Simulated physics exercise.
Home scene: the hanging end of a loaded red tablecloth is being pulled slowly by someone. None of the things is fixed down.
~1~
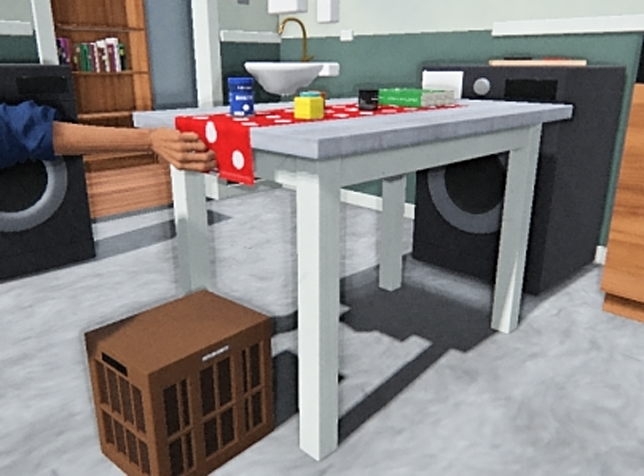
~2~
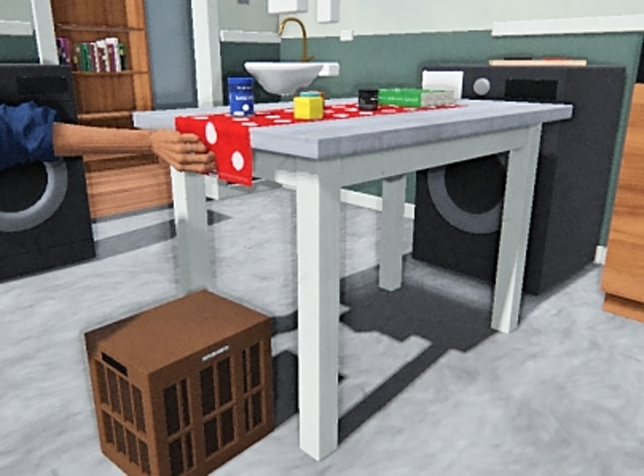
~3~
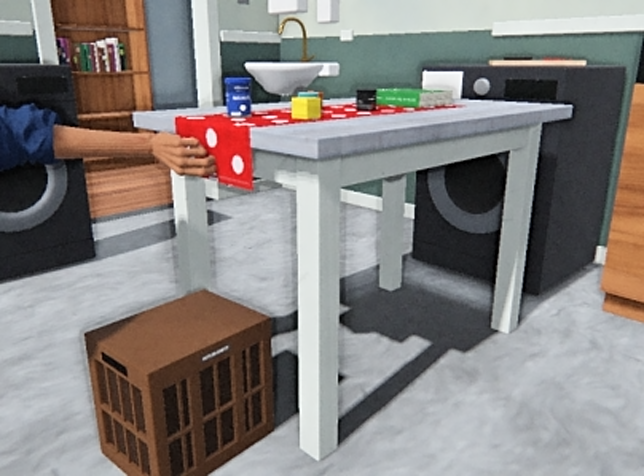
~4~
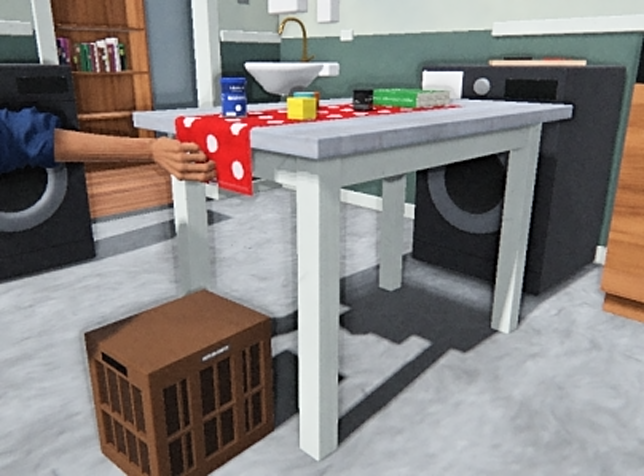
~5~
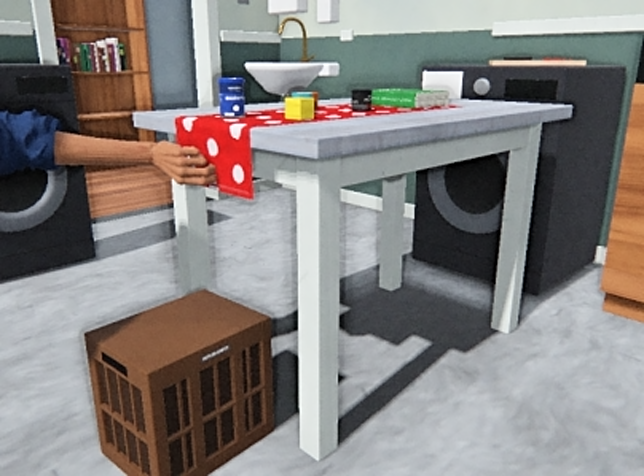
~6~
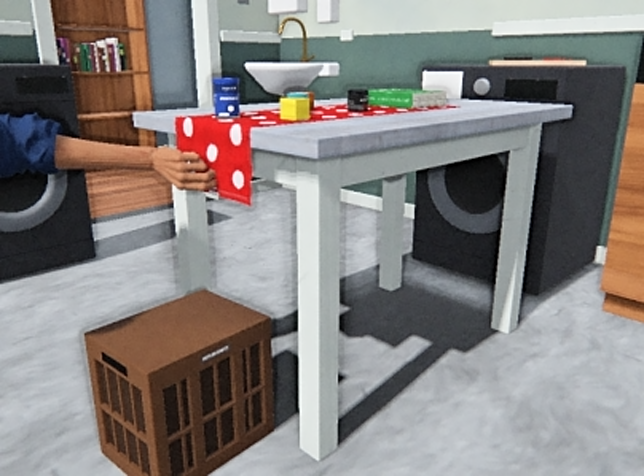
A red polka-dot tablecloth slid slowly toward the left end of the table as a hand pulled its hanging edge lower, carrying the blue can, yellow cube and other small items along with it.
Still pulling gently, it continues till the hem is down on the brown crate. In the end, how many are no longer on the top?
The number that drops will be three.
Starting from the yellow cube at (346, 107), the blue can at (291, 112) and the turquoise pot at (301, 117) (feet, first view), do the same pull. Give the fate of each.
Briefly: Yellow cube stays; blue can drops; turquoise pot drops.
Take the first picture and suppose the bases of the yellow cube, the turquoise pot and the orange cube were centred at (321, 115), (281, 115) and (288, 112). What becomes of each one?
In the end the yellow cube is no longer up there, the turquoise pot is no longer up there and the orange cube is no longer up there.
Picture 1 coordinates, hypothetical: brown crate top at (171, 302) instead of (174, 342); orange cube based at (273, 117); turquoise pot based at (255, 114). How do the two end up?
Observed: Orange cube departs; turquoise pot departs.
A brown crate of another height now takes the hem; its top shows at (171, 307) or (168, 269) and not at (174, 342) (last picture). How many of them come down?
Then 2 and 1.
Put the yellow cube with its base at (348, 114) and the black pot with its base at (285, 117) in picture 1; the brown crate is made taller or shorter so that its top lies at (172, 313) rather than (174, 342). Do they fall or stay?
The yellow cube remains up, the black pot comes down.
Soon after, hem near (215, 248); blue can gone.
Then, hem near (216, 289); blue can and yellow cube gone.
At rest, hem on the crate; blue can, yellow cube and turquoise pot gone. It carries off three.
